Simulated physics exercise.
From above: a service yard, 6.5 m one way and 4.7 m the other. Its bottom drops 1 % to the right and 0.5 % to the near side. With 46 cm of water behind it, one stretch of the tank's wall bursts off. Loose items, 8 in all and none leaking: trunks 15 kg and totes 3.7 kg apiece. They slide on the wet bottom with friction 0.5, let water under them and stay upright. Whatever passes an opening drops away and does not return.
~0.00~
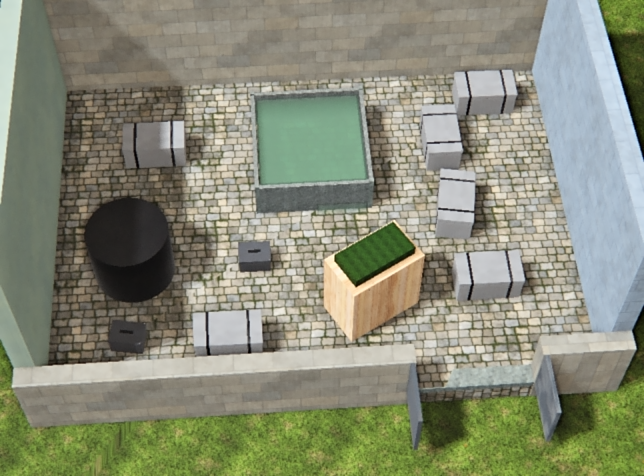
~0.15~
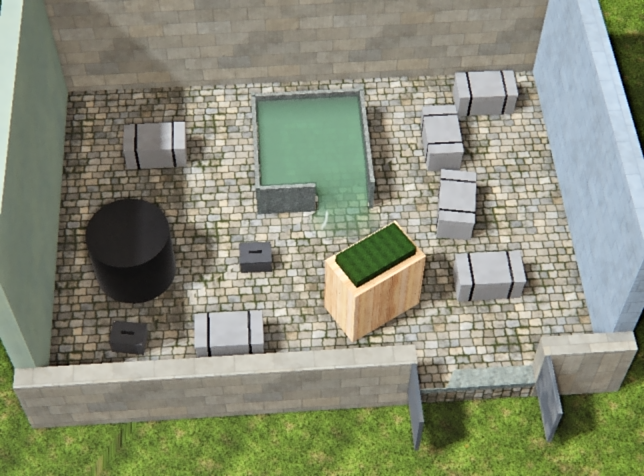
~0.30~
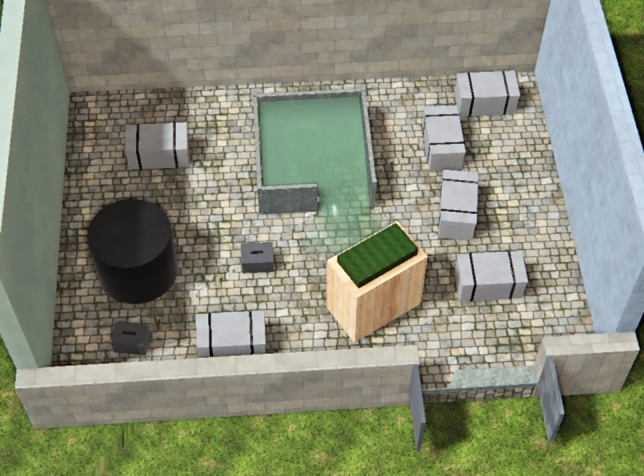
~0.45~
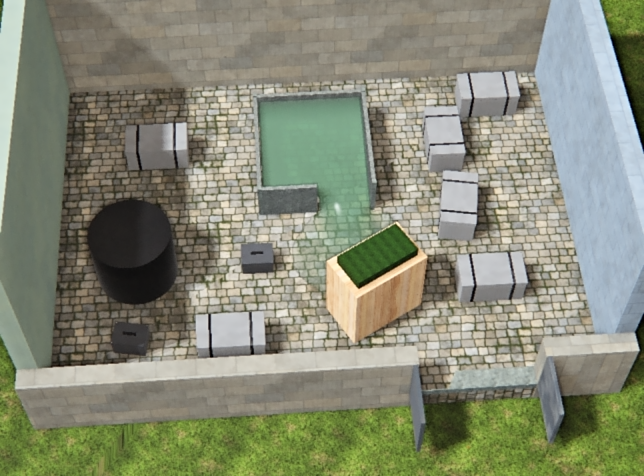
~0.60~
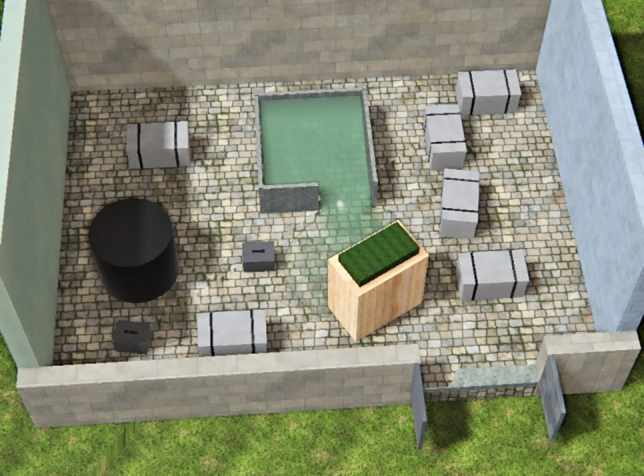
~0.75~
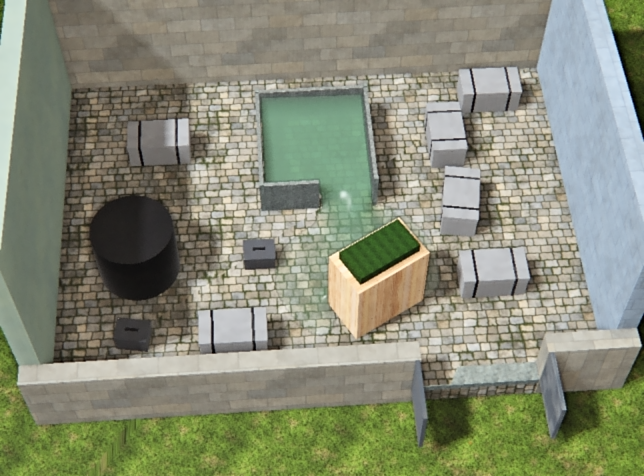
Walled cobbled yard from above, a tank's front wall section bursting off and water spreading thinly while the grey trunks stay still.
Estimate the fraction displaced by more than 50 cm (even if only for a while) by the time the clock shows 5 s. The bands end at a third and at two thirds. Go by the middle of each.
Share: Between one and two thirds.
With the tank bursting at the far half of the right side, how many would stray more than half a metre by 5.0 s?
Then 3.
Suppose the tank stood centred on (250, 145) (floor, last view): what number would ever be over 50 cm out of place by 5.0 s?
In that case 3 of them.
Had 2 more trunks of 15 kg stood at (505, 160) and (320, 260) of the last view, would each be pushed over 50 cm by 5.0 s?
In turn: Less, over.
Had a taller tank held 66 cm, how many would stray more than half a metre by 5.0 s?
Then 3.
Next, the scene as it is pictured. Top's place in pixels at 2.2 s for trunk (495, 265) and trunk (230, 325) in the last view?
Near (550, 288) and (206, 342).
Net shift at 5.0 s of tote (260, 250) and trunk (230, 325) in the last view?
In that order: 10 cm, 120 cm.
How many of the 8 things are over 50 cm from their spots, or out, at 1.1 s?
By then 0.
After 1.1 s 0 of 8 are over 50 cm from their spots; 0 afloat.
After 2.2 s 1 of 8 are over 50 cm from their spots; 1 afloat.
After 3.5 s 3 of 8 are over 50 cm from their spots; 3 afloat.
After 5.0 s 3 of 8 are over 50 cm from their spots, and 3 have been at some point; 3 afloat.
